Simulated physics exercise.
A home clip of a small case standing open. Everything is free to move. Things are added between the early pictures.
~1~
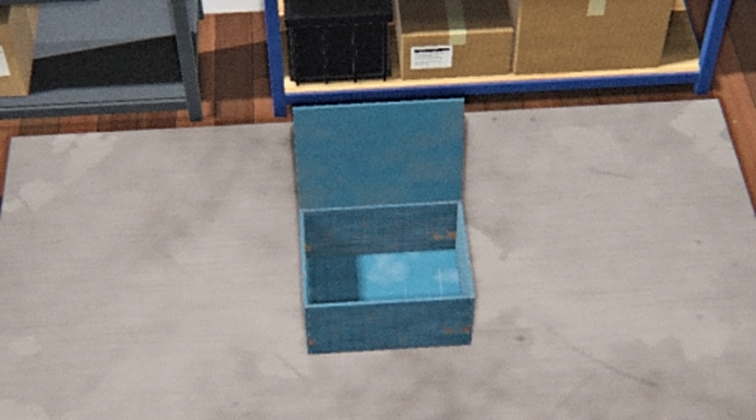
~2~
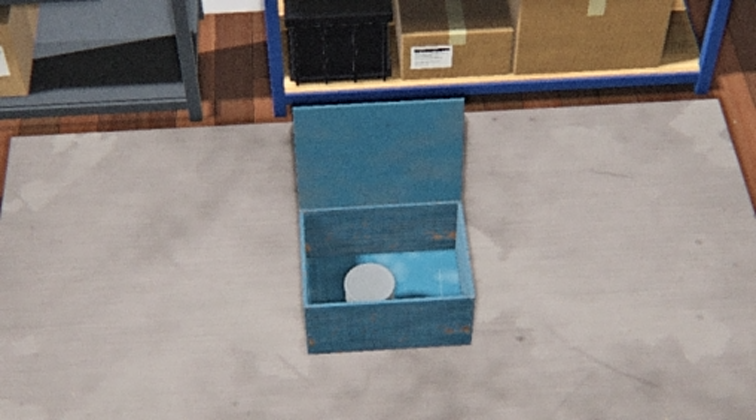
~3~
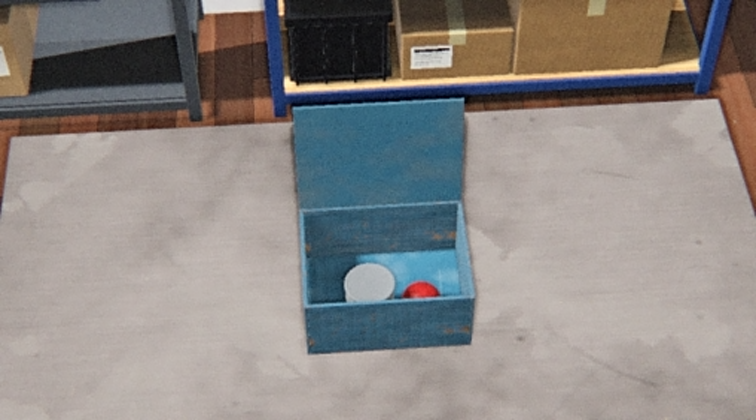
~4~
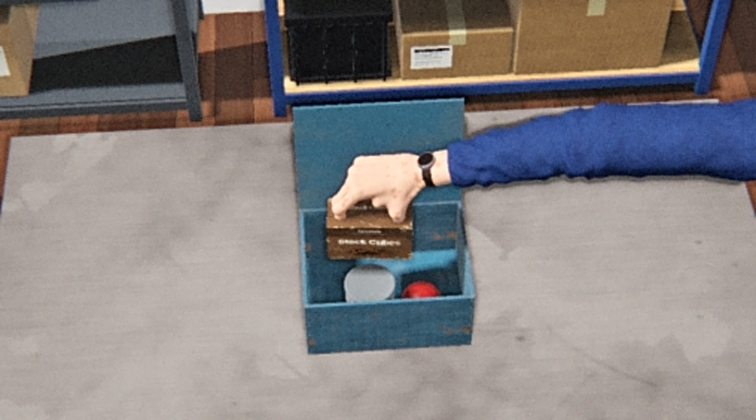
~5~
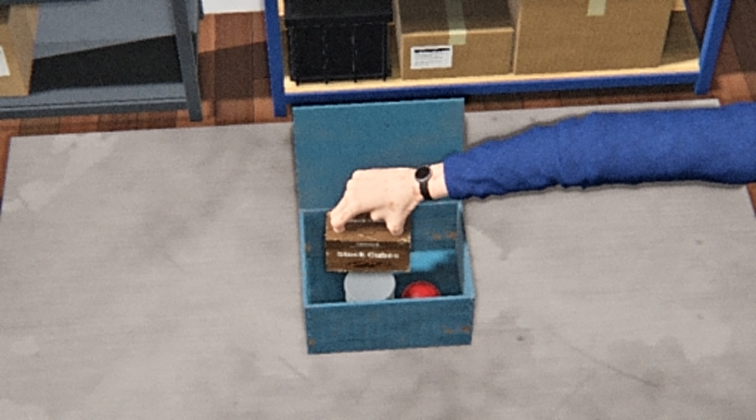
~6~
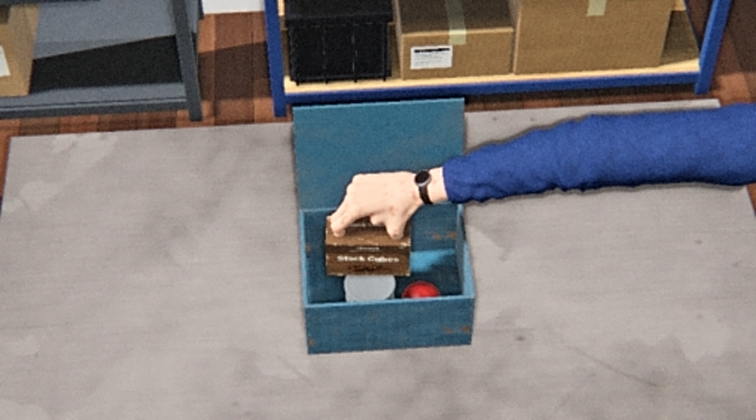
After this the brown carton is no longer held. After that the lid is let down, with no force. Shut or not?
As it turns out, it closes.
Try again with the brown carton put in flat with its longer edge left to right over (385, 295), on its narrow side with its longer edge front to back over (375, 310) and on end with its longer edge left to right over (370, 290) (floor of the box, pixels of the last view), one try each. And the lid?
In the first case it sits on the rim; in the second case it is held up; in the third case it will not close.
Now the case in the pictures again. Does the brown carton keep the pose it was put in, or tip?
The brown carton ends up tilted.
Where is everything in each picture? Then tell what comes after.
The last thing is not in view yet, in the first frame.
The last thing is not in view yet; grey tin (370, 302), in the second frame.
The last thing is not in view yet; grey tin (370, 302), in the third frame.
On its way; brown carton (370, 229); grey tin (370, 302), in the fourth frame.
On its way; brown carton (368, 242), in the fifth frame.
In place under the hand; brown carton (368, 246), in the sixth frame.
Then, 0.90 s after the last picture, lid starting down; brown carton on its side near (373, 268).
Then, 1.70 s after the last picture, lid 45° above the rim; brown carton on its side near (373, 268).
At rest, lid shut; tipped over in the box, brown carton; the other 2 in place. Seen from the same camera at the end, brown carton near (373, 268).
